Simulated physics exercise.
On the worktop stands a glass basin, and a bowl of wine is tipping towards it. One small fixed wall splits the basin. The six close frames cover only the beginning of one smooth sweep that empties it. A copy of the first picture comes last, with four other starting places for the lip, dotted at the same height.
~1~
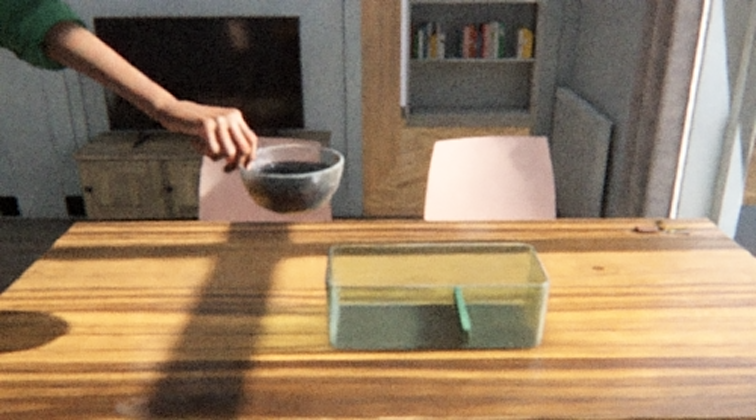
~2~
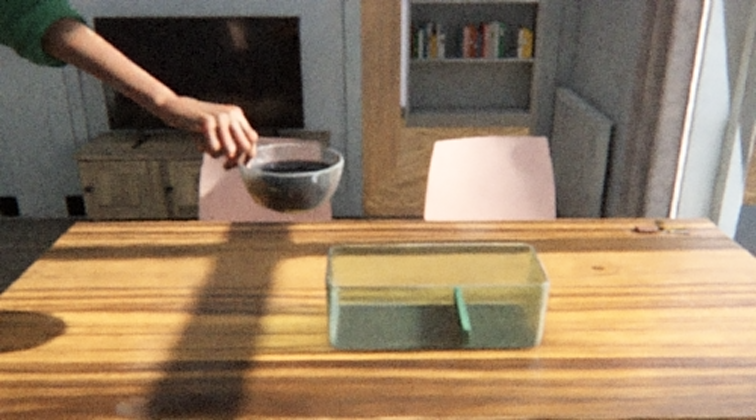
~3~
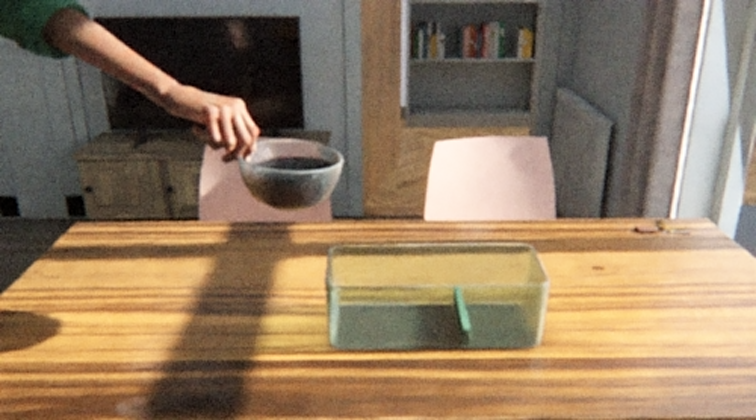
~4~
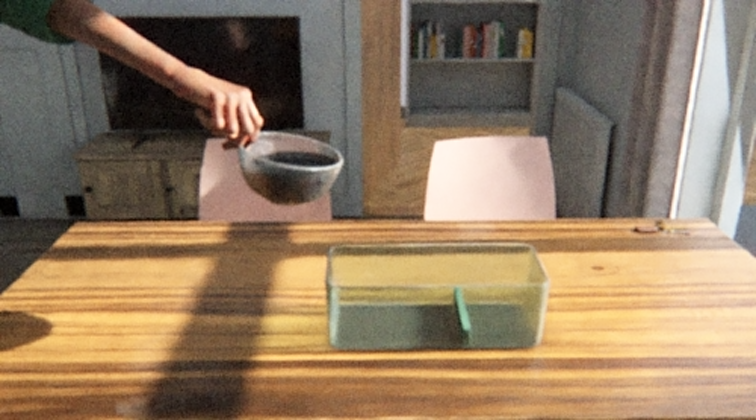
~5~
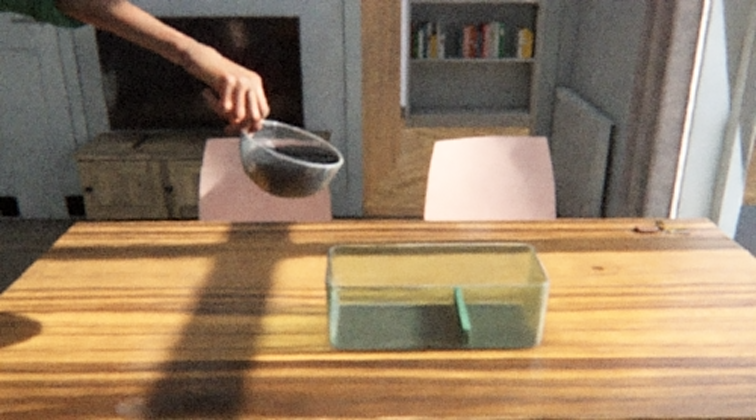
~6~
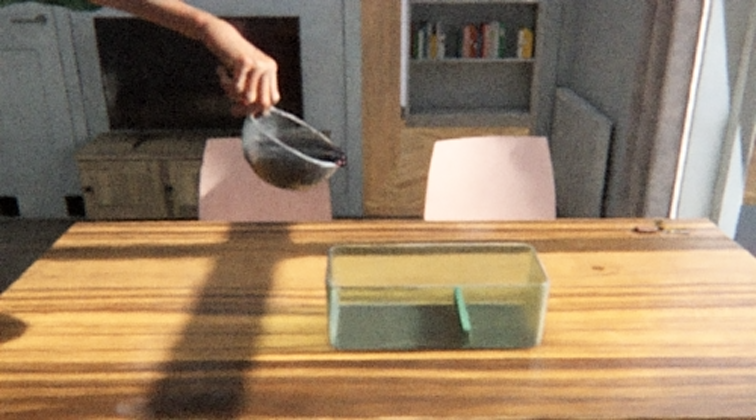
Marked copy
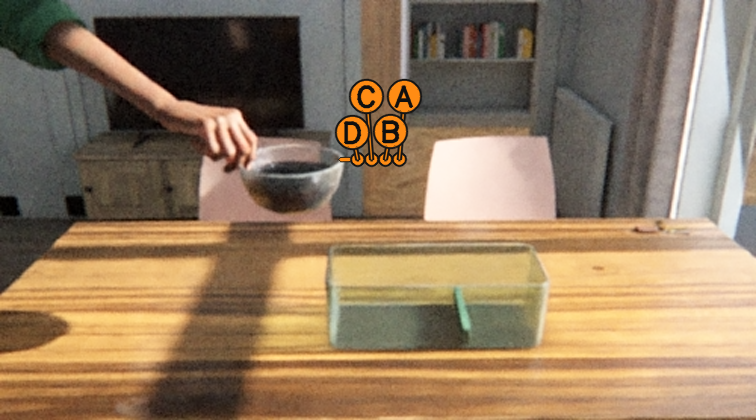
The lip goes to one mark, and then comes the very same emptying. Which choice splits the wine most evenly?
I would pick dot B.
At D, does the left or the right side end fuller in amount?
The left side.
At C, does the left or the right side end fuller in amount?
The left one.
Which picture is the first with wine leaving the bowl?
Picture 6.
In orange, A at (399, 159); B at (385, 159); C at (371, 159); D at (357, 159).
Choosing A, about 27 % ends left of the wall and 71 % right of it.
Choosing B, about 45 % ends left of the wall and 53 % right of it.
Choosing C, about 76 % ends left of the wall and 21 % right of it; 3 % is lost outside.
Choosing D, about 87 % ends left of the wall and 10 % right of it.
